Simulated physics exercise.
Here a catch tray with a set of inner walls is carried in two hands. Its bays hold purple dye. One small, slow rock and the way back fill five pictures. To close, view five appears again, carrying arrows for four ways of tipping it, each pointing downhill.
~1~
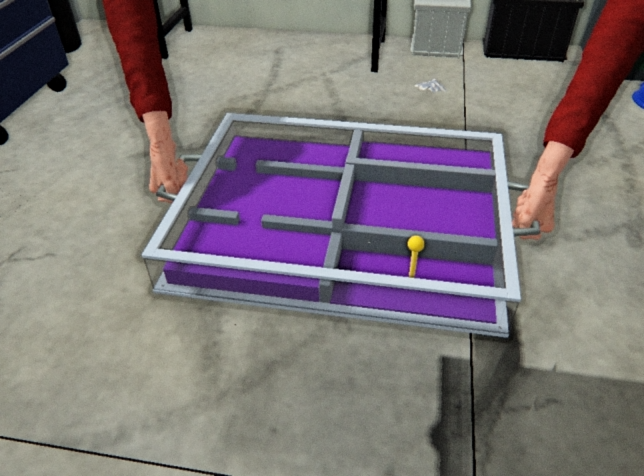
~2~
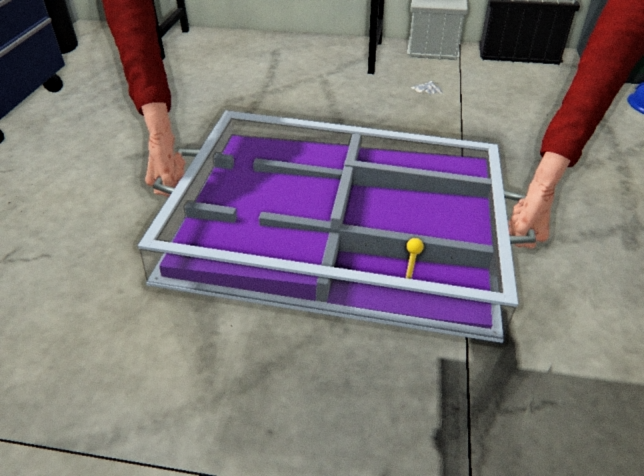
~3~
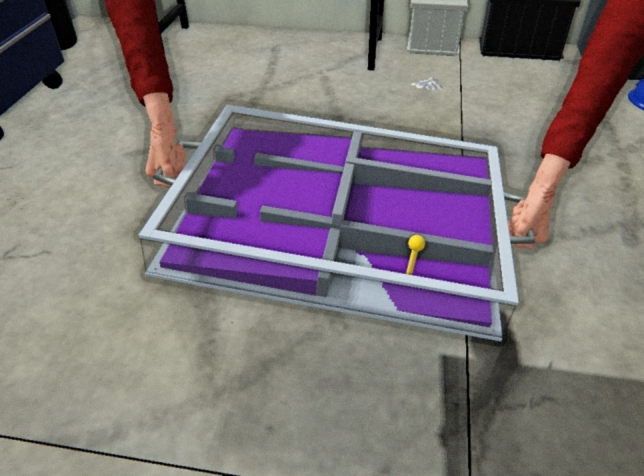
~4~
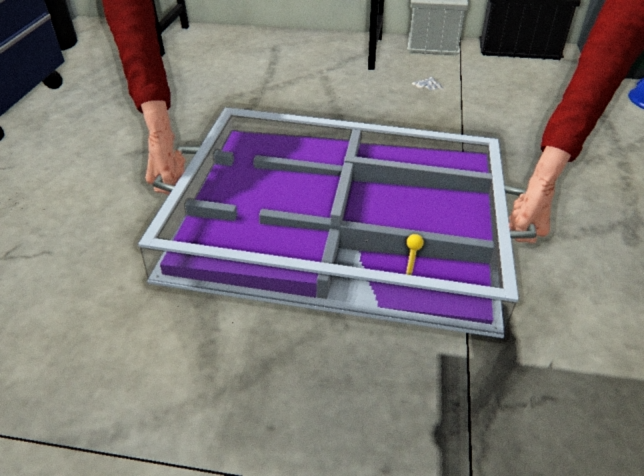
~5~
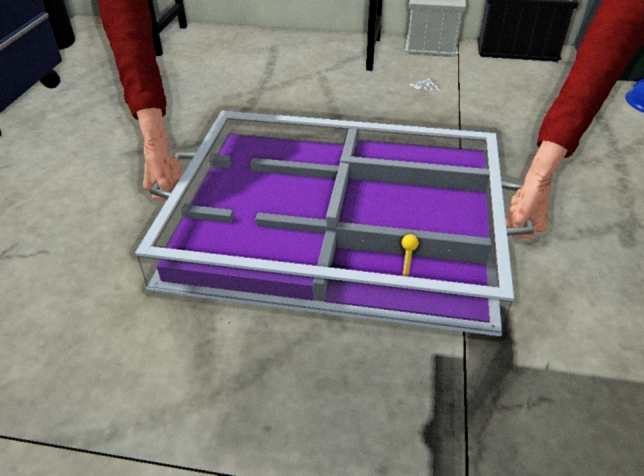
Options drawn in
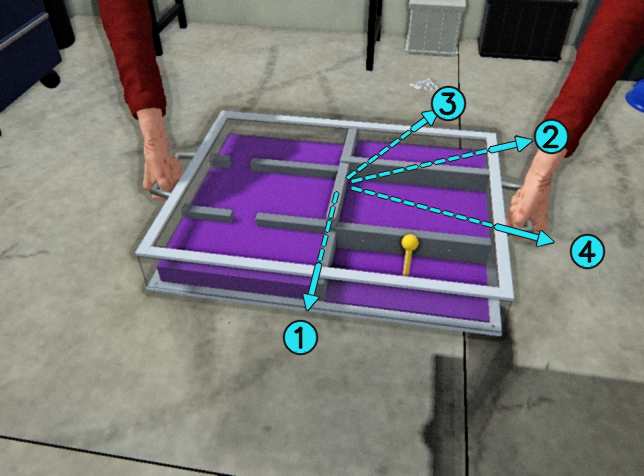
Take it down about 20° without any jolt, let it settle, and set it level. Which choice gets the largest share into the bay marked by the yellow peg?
Best: 1.
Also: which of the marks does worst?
3 it is.
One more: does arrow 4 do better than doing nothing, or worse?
It is better.
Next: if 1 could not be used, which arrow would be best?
The answer is 4.
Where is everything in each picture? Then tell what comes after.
The tray is level; deepest in the back right bay, at (422, 163), shallowest in the front right; yellow peg at (416, 244).
Tipped about 3° down to the back right; no wall is crossed.
Tipped about 6° down to the back right; no wall is crossed; yellow peg at (417, 243).
Tipped about 3° down to the back right; no wall is crossed.
The tray is level; deepest in the back right bay, at (416, 162), shallowest in the front right; yellow peg at (410, 243).
On the marked copy, 1 ends at (308, 304); 2 ends at (526, 141); 3 ends at (434, 113); 4 ends at (548, 240).
With 1, about 22 % of the liquid ends in the peg's bay; almost none goes over the rim.
With 2, about 7 % of the liquid ends in the peg's bay; about 32 % goes over the rim.
With 3, about 3 % of the liquid ends in the peg's bay; about 29 % goes over the rim.
With 4, about 18 % of the liquid ends in the peg's bay; about 33 % goes over the rim.
